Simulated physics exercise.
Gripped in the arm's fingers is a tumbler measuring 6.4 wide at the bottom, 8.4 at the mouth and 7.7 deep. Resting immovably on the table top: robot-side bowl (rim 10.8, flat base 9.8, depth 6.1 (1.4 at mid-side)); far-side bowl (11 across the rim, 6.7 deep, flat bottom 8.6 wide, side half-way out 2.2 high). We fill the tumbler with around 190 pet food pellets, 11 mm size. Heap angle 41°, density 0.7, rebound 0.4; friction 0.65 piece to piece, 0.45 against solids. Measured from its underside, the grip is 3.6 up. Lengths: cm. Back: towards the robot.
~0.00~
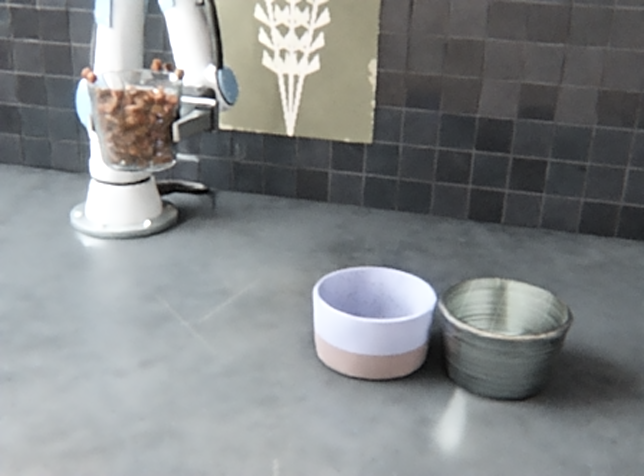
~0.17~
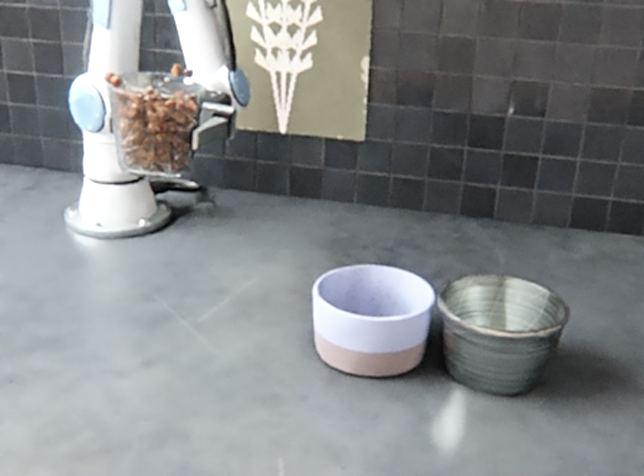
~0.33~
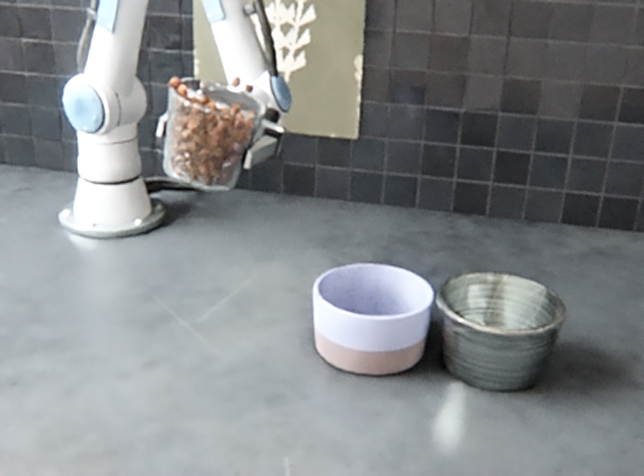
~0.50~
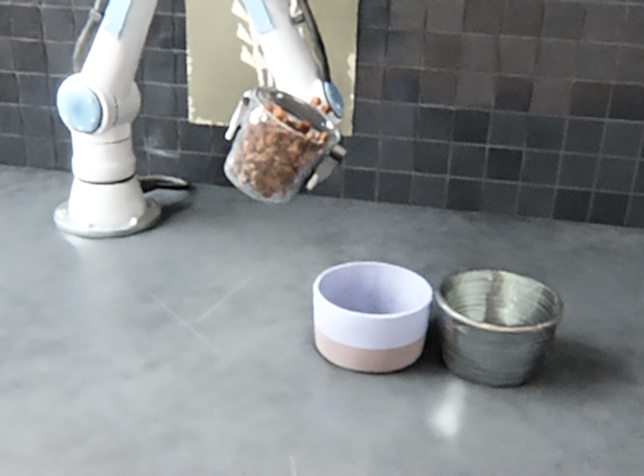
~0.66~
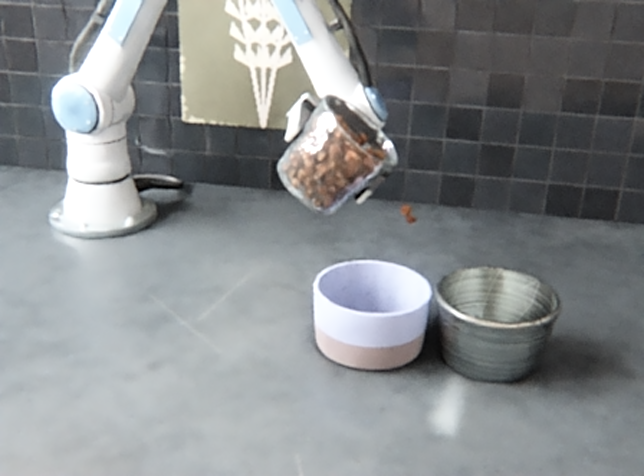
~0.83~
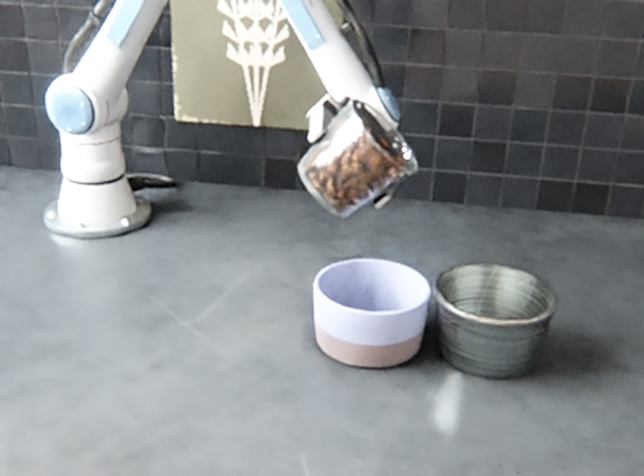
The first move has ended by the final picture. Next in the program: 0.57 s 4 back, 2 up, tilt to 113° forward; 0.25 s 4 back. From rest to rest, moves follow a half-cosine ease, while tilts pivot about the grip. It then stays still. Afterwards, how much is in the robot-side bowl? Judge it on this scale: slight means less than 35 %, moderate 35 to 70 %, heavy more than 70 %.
Heavy.
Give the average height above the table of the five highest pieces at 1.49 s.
Close to 22 cm.
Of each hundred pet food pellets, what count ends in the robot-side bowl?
Result: Approx. 85 %.
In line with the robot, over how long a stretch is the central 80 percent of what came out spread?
About 12 centimetres.
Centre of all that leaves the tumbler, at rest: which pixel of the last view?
I'd say somewhere near (359, 324) in the final view.
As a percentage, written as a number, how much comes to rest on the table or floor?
15 per cent, give or take.
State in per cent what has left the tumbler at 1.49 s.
About 40 in a hundred parts are out.
After 1.16 s, tilted 86° forward, highest piece 23 above the table; 189 in the tumbler, 2 on the table or floor.
After 1.49 s, tilted 113° forward, highest piece 22 above the table; 116 in the tumbler, 60 in the robot-side bowl, 2 on the table or floor, 13 in flight or on a rim.
After 1.85 s, tilted 113° forward, highest piece 17 above the table; 158 in the robot-side bowl, 18 on the table or floor, 5 in the tumbler, 10 in flight or on a rim.
After 2.90 s, tilted 113° forward, highest piece 4 above the table; 163 in the robot-side bowl, 28 on the table or floor.
In the end, 163 in the robot-side bowl, 28 on the table or floor. That is 85 % in the robot-side bowl.
